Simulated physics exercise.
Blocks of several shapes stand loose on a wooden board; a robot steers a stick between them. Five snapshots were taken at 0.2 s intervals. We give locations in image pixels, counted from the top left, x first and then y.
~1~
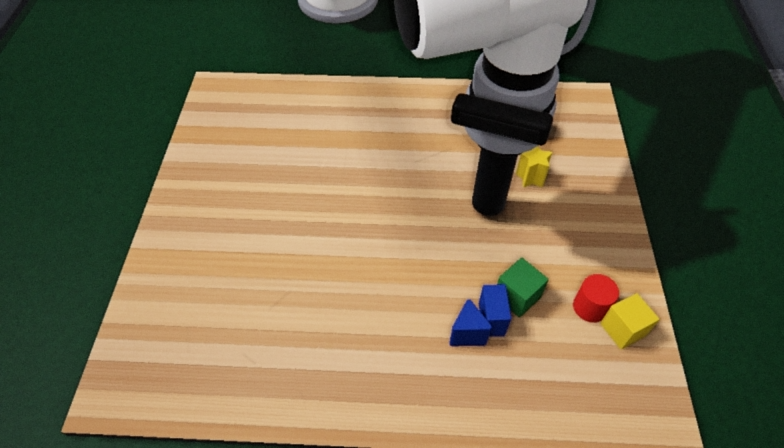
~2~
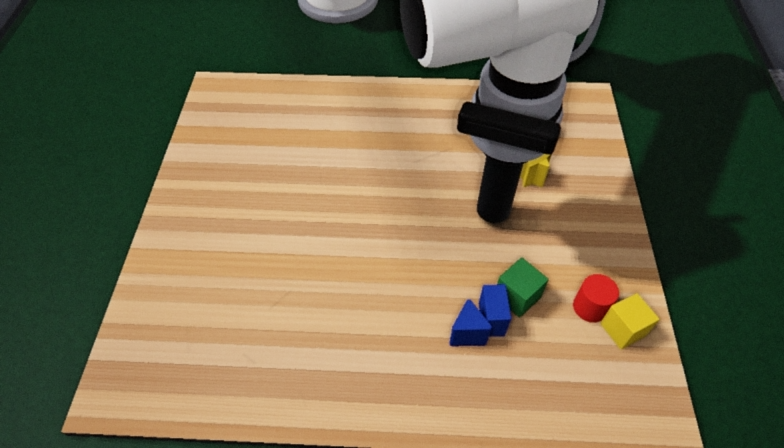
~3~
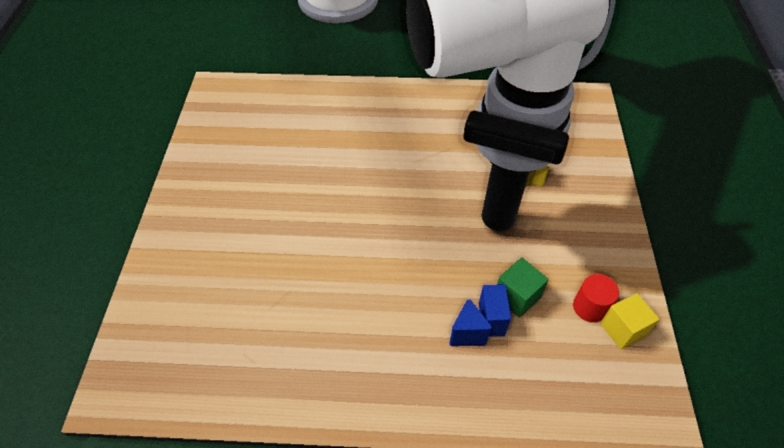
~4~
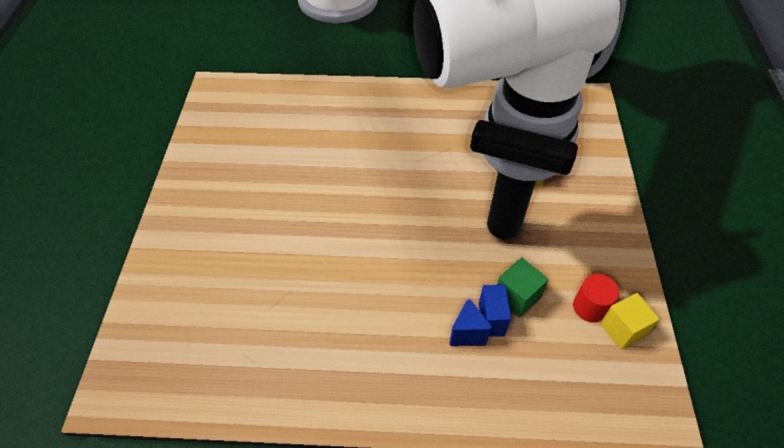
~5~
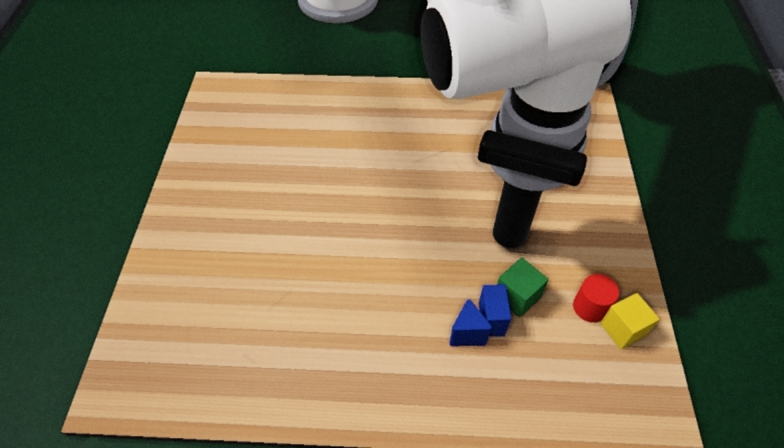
To begin with, a robot arm holds a black stick upright over a wooden board, above a green block, two blue blocks, a red cylinder and a yellow cube. The stick then moves slightly down and right toward the green block, gradually hiding a yellow star, while the blocks stay still.
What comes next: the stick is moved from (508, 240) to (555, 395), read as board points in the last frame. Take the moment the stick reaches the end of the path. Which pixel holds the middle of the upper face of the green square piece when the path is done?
In the picture, it is at (521, 378).
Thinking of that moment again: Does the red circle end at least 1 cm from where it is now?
No, that is not what happens.
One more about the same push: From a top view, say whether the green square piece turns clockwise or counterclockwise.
Seen from above, its turn is clockwise.
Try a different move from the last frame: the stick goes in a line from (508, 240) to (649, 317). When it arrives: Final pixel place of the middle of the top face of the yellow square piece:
The centre of its top will be at (648, 330).
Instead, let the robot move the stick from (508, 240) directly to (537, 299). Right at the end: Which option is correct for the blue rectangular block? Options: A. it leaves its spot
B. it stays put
The answer is A.
The first path, step by step. One third of the way, stick at (525, 282); blue rectangular block at (495, 309); green square piece at (525, 303), turned 40° clockwise.
Two thirds of the way, stick at (540, 333); blue triangular piece at (467, 320), turned 20° clockwise; blue rectangular block at (494, 311); green square piece at (528, 352), turned 85° clockwise.
At the end, stick at (558, 391); blue triangular piece at (467, 320), turned 20° clockwise; blue rectangular block at (494, 311); green square piece at (521, 378), turned 120° clockwise; red circle unmoved.
